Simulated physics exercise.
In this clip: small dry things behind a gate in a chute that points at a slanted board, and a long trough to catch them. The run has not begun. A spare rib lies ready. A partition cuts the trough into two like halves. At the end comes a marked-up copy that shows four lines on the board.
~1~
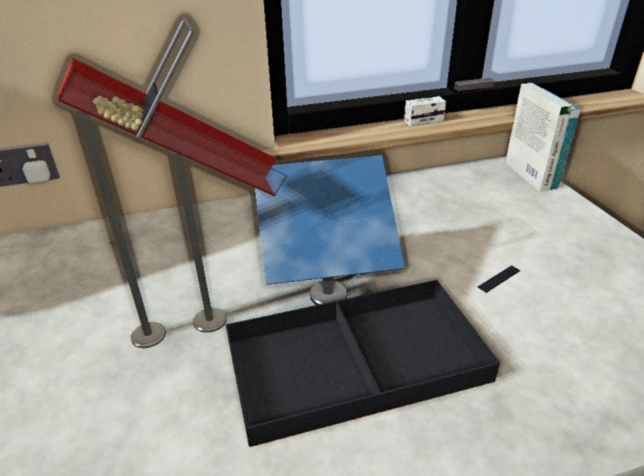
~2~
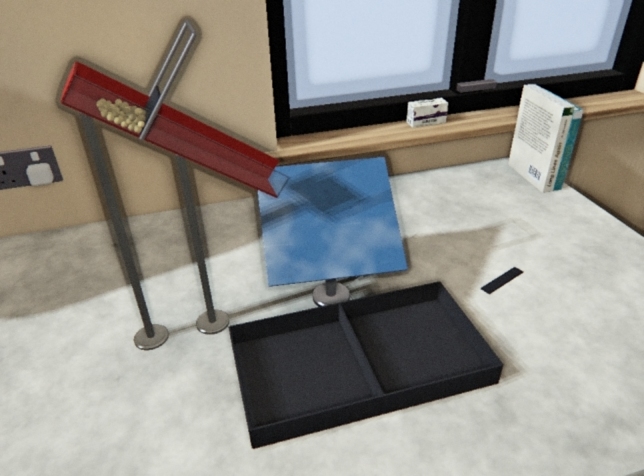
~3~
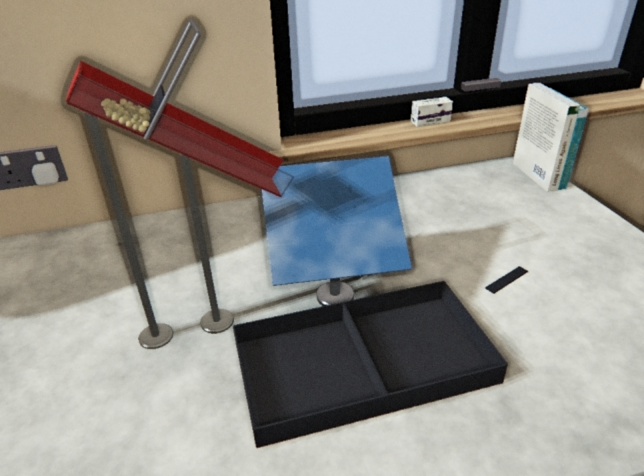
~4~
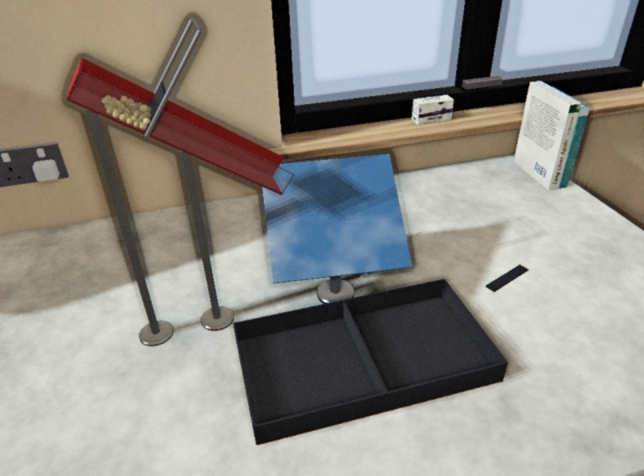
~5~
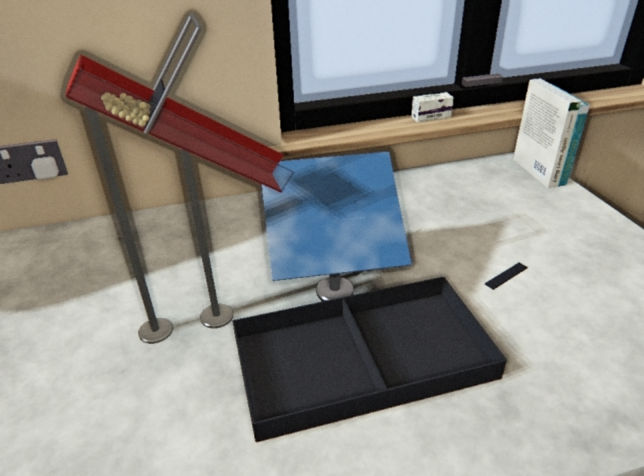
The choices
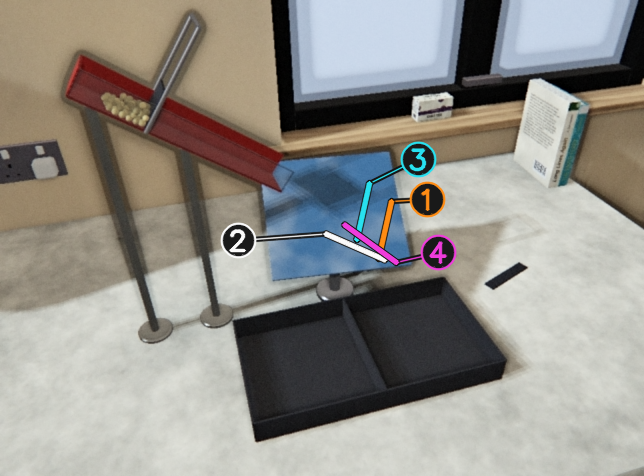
On a pale worktop by a window, pale beans sat behind a gate in a sloping red chute, facing a tilted blue board above a black divided tray; nothing moved except the slightly shifting view.
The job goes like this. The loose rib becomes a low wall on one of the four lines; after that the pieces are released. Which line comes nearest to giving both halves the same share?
Best: 3.
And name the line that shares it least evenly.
It is 2.
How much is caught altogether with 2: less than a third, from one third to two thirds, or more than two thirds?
Line 2 gives more than two thirds.
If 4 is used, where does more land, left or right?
More lands on the right.
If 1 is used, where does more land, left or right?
The right half.
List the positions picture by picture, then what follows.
Load behind the gate near (123, 108), soya beans; lip of the chute near (270, 187), sloping fairly steeply, in the first picture.
Middle of the board near (330, 218), tilted fairly steeply; middle of its low edge near (339, 278); of its high edge near (321, 163), in the second picture.
Front corners of the trough near (254, 429) and (507, 364); front end of its middle wall near (388, 395); gate still shut near (161, 97), in the third picture.
Middle of the load near (131, 108); lip near (277, 185), in the fourth picture.
Middle of the load near (131, 105); lip near (276, 183), in the fifth picture.
On the marked copy, line 1 from (391, 201) to (378, 258); line 2 from (325, 234) to (384, 259); line 3 from (369, 183) to (356, 239); line 4 from (344, 224) to (396, 262).
Choosing 1, of what is caught, close to a quarter in the left half, the bulk in the right.
Choosing 2, of what is caught, a small share in the left half, all but a few in the right.
Choosing 3, of what is caught, close to two thirds in the left half, close to a third in the right.
Choosing 4, of what is caught, close to a quarter in the left half, the bulk in the right.
